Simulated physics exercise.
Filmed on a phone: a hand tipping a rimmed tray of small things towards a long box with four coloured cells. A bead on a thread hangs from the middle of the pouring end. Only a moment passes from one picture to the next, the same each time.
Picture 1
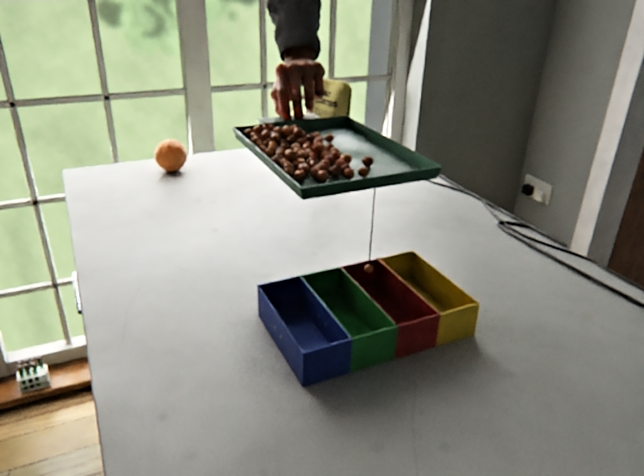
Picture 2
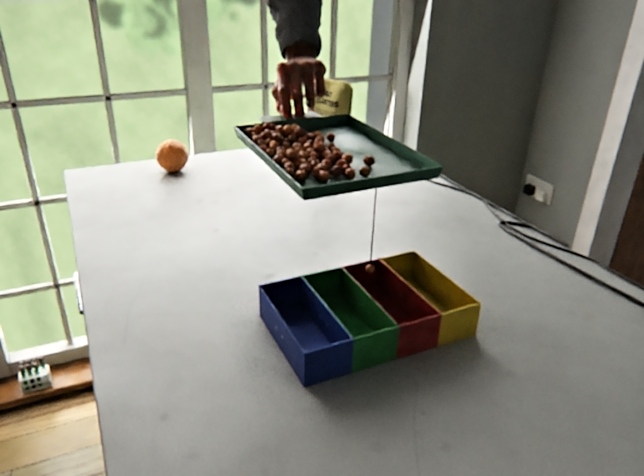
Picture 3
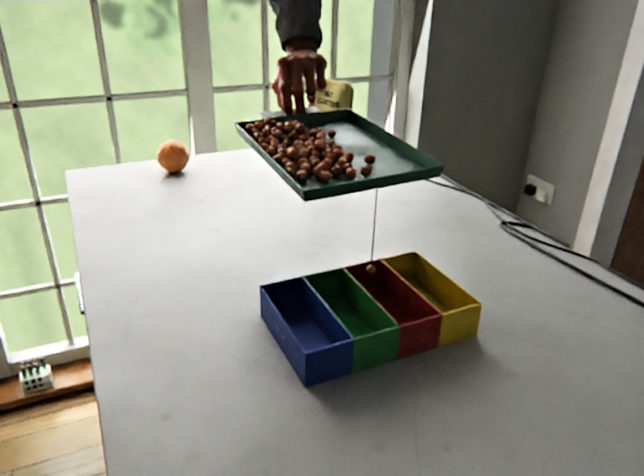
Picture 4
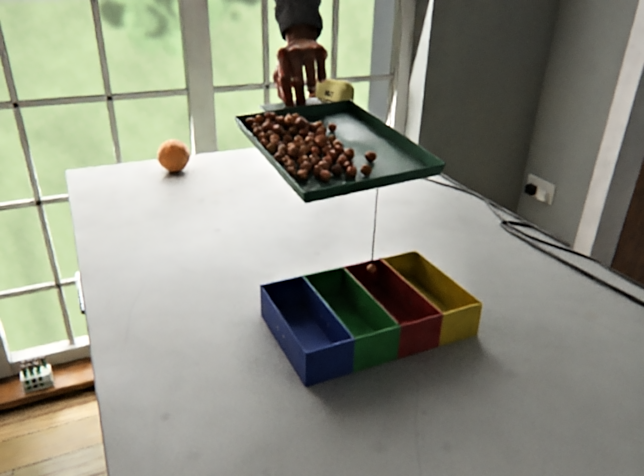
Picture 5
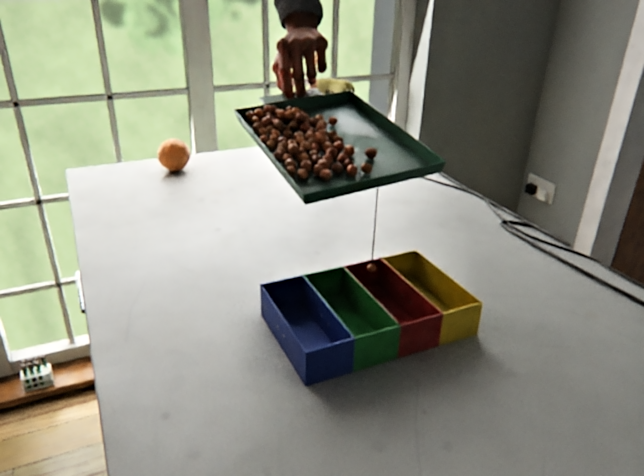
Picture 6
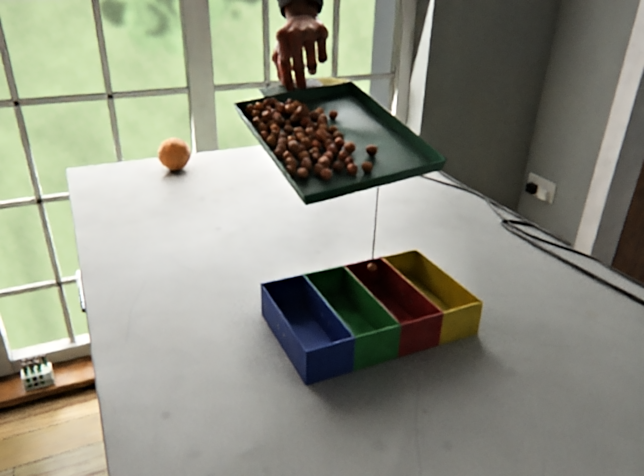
On a pale tabletop beside tall paned windows, seen from slightly above by a still camera, an orange ball sits at the back left. A hand holds the far edge of a dark green tray of brown nuts above a box with blue, green, red and yellow cells, a bead hanging between them. The hand gradually raises the tray's far edge, tilting it slightly towards its near left corner.
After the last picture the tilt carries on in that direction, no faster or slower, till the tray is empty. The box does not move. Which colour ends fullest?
Fullest: The blue cell.
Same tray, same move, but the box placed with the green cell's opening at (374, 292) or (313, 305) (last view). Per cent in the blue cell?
The first gives 50 %, the second 10 %.
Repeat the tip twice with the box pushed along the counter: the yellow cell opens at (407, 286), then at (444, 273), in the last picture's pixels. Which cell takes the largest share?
At the first place the green one, at the second blue.
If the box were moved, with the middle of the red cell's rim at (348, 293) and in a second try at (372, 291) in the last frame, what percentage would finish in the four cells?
First some 100, then 100 per cent.
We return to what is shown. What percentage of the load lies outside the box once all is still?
Roughly 10 in a hundred.
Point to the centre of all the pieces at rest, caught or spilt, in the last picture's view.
Close to (316, 336).
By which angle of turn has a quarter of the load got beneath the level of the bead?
At about 95°.
Shortly afterwards, tray tipped steeply; all but a few on the tray; only a few falling or outside the box.
Next, tray tipped right over; a little on the tray; near a third in the blue cell; near a quarter in the green cell; only a few in the red cell; near a quarter falling or outside the box.
Some moments later, tray tipped past a quarter turn; near two thirds in the blue cell; near a quarter in the green cell; only a few in the yellow cell; a little falling or outside the box.
In the end, tray tipped past a quarter turn; near two thirds in the blue cell; near a quarter in the green cell; only a few in the yellow cell; none at all in the red cell; a little outside the box.
